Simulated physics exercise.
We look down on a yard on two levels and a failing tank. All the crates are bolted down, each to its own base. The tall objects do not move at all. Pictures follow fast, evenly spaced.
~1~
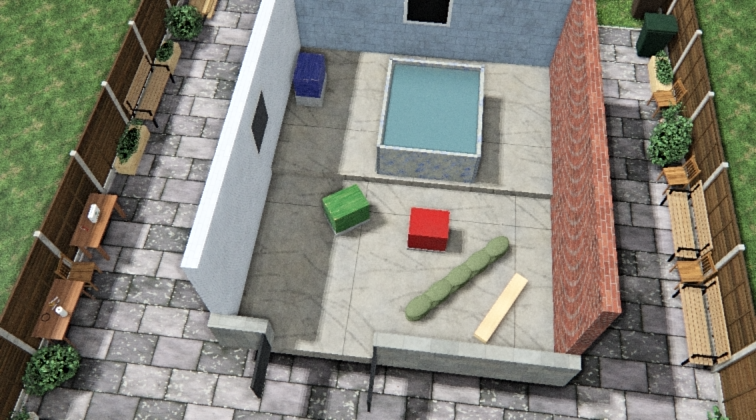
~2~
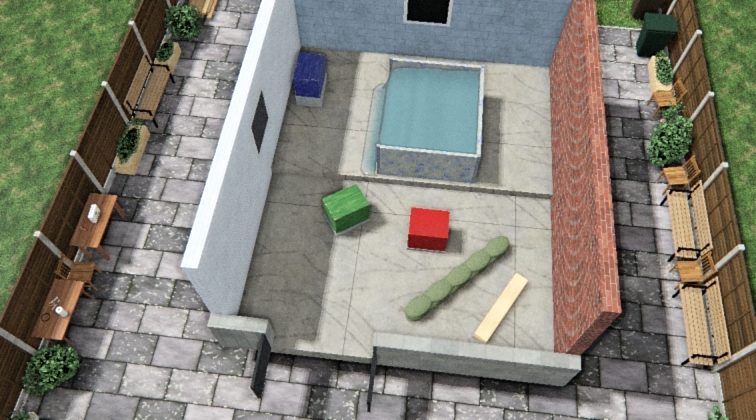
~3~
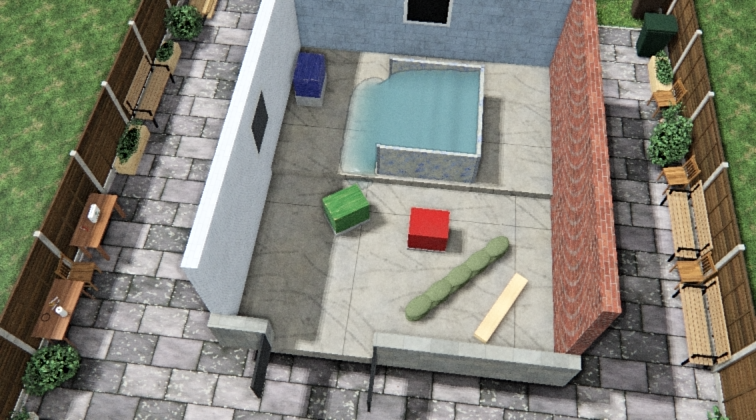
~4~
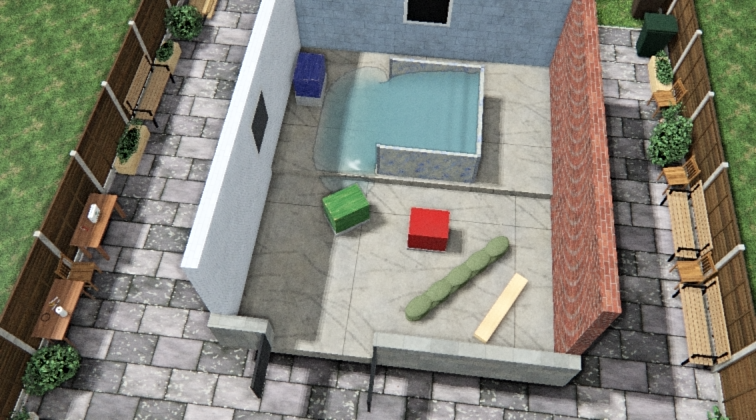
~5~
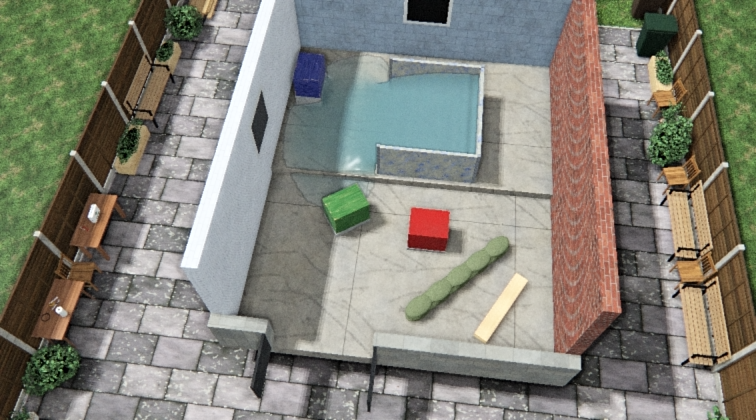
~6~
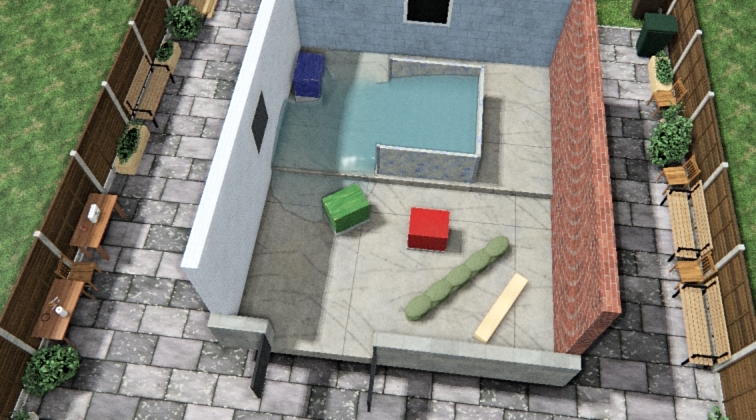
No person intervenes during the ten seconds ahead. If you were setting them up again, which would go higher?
Result: Most likely the blue crate gets water on it; most likely the red crate gets water on it; most likely the green crate gets water on it.
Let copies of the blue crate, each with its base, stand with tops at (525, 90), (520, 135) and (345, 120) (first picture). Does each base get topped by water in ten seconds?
In order, the crates: One stays clear, two stays clear, three gets flooded.
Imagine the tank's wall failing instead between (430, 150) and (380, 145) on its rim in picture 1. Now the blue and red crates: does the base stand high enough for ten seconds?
Result - blue crate stays clear, red crate gets flooded.
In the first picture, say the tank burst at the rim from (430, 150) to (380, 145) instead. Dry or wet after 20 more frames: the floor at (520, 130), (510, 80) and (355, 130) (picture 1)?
In turn: Clear, free of water, not flooded.
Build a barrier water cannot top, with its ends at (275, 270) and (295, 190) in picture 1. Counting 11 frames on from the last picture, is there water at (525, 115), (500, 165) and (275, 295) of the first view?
The first point comes out unwetted, the next unwetted, the last inundated.
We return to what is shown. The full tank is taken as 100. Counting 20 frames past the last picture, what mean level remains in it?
About 14 %.
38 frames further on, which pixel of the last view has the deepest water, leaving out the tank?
Deepest point: About (235, 329).
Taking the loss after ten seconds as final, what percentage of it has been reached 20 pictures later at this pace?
My reading is near 25 per cent.
A moment on, water covers 25 % of the floor; the blue crate water round its plinth, the red crate not reached, the green crate water round its plinth.
Next, water covers 40 % of the floor; the blue crate water round its plinth, the red crate not reached, the green crate water round its plinth.
Then, water covers 60 % of the floor; the blue crate water round its plinth, the red crate not reached, the green crate water round its plinth.
Later, water covers 90 % of the floor; the blue crate water round its plinth, the red crate water round its plinth, the green crate water round its plinth.
In the end, water covers 95 % of the floor; the blue crate was topped, the red crate was topped, the green crate was topped.
